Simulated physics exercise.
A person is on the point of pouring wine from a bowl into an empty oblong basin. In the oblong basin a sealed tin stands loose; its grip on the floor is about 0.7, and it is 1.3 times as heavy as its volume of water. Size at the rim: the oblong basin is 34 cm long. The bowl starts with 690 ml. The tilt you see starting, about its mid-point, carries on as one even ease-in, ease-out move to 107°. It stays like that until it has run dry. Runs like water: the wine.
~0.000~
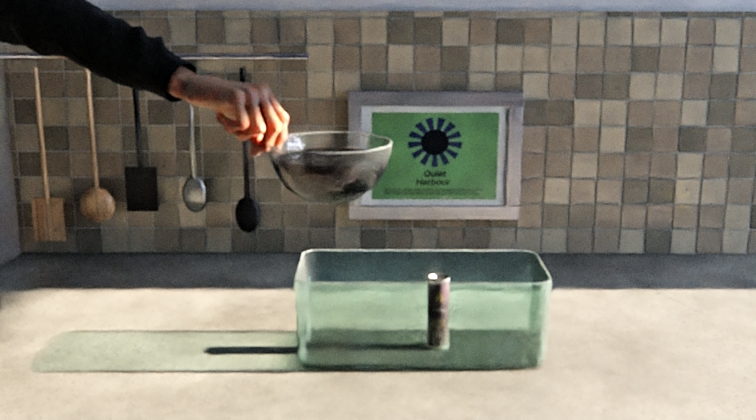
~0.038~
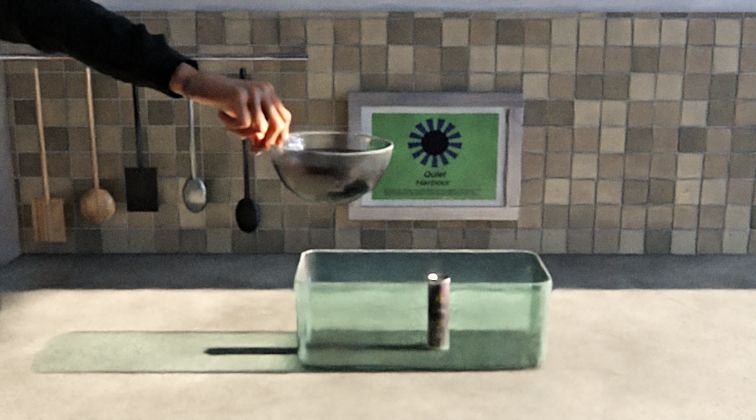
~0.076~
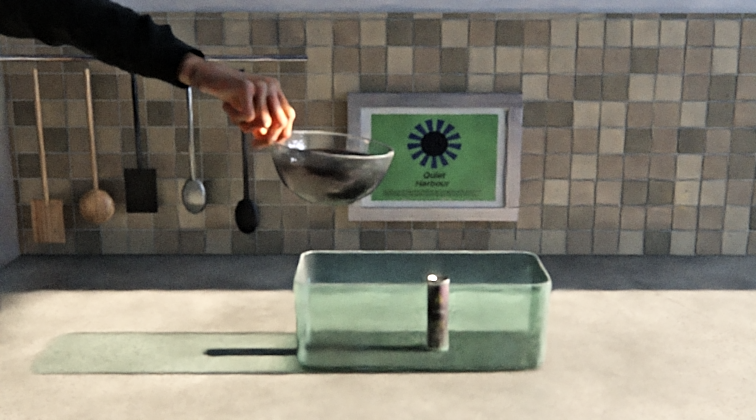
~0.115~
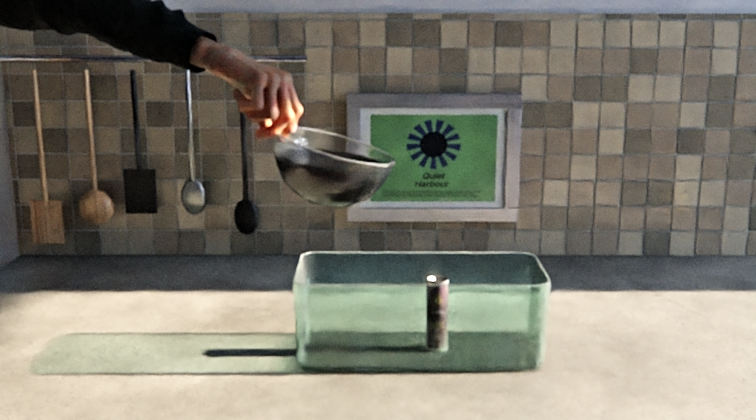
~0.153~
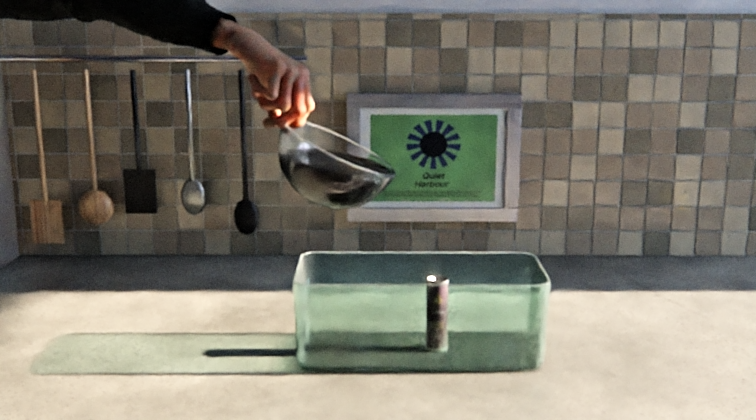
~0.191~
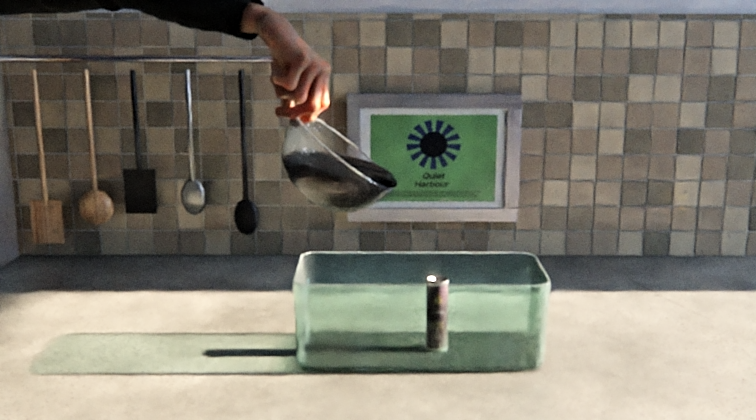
A hand steadily tilts a glass bowl of dark liquid to the right above an oblong basin.
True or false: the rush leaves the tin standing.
False.
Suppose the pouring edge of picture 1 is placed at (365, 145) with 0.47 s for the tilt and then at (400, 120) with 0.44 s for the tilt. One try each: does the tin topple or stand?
Run one: It does not tip. Run two: It tumbles.
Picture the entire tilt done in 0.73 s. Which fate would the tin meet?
Then it keeps standing.
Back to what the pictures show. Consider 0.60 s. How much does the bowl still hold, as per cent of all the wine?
I'd estimate some 0 per cent.
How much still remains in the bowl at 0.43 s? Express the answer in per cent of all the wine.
Roughly 6 %.
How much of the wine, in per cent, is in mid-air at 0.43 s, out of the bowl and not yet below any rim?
Roughly 34 %.
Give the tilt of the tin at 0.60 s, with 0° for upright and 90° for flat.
I'd say it's tipped close to 15 degrees.
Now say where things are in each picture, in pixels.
The first frame shows tilt 0°; pouring edge (391, 144); surface from (275, 157) to (387, 157); the oblong basin's rim runs from (299, 267) to (543, 267); the tin's top is at (439, 280).
The second frame shows tilt 2°; pouring edge (392, 146); surface from (275, 157) to (387, 159).
The third frame shows tilt 7°; pouring edge (393, 153); surface from (276, 156) to (387, 162).
The fourth frame shows tilt 15°; pouring edge (394, 162); surface from (278, 153) to (388, 166).
The fifth frame shows tilt 26°; pouring edge (394, 174); surface from (282, 152) to (392, 170).
The sixth frame shows tilt 38°; pouring edge (392, 188); surface from (285, 154) to (379, 171); 3 per cent is over the edge.
Then, 0.43 s in, the tilt is 105° and 6 per cent is still to pour; the tin stands where it began.
Then, 0.60 s in, the tilt is 107° and 0 per cent is still to pour; the tin leans 16°.
Then, 0.77 s in, the tilt is 107° and 0 per cent is still to pour; the tin leans 39°.
Then, 0.97 s in, the tilt is 107° and 0 per cent is still to pour; the tin lies on its side.
Finally, the tin lies on its side.
